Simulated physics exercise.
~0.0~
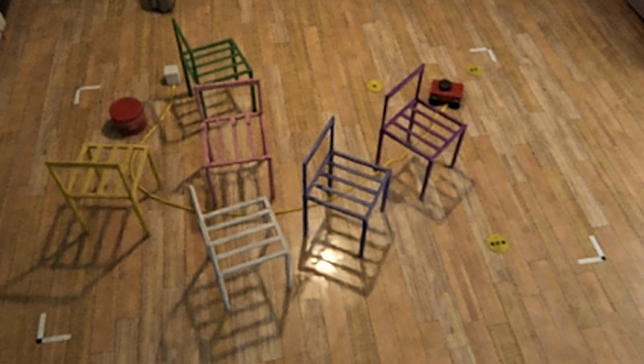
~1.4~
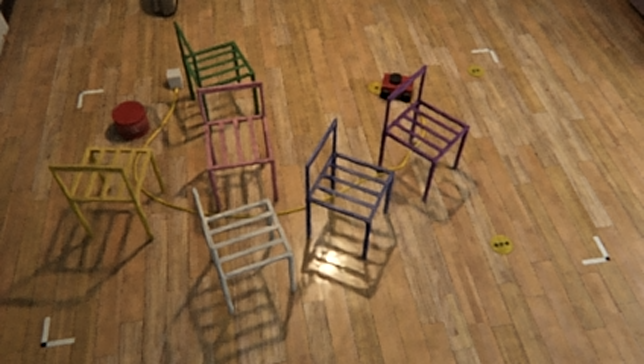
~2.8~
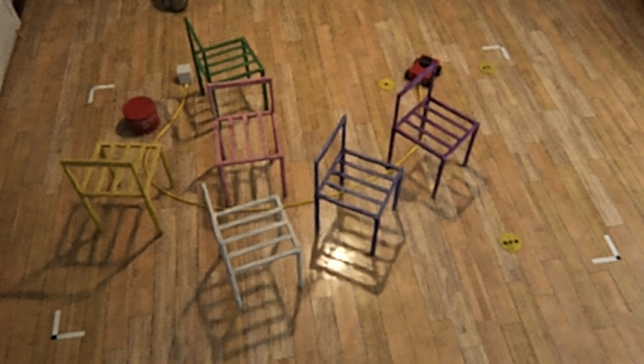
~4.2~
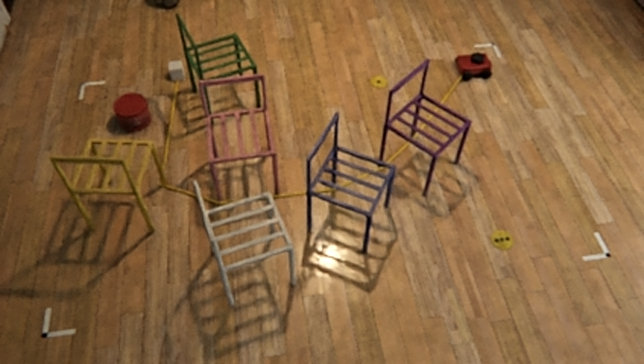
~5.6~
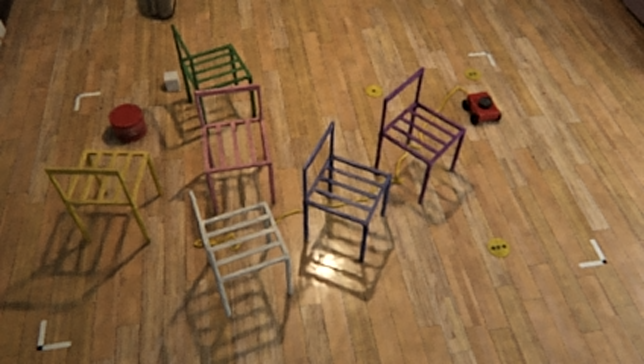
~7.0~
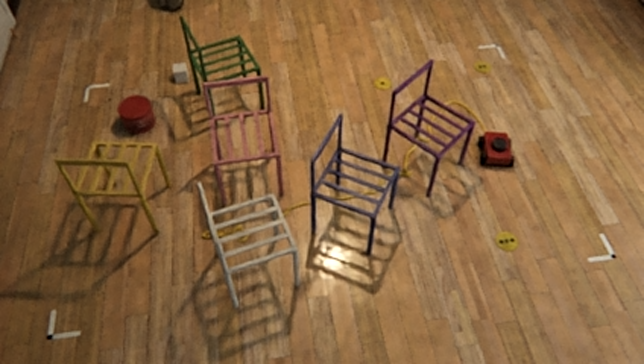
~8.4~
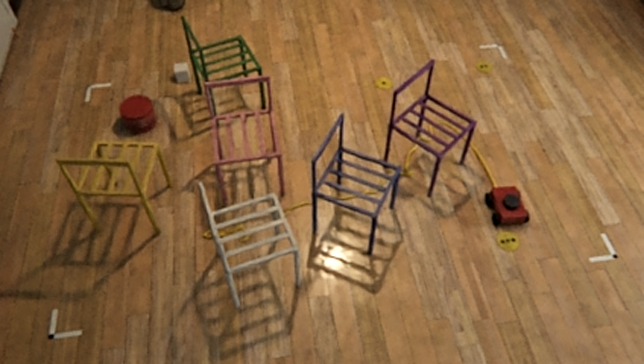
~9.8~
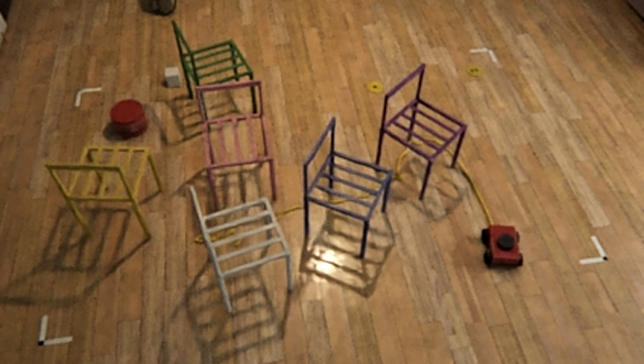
A red cart trails a yellow lead around standing chairs, pulls its plug out, and drives on.
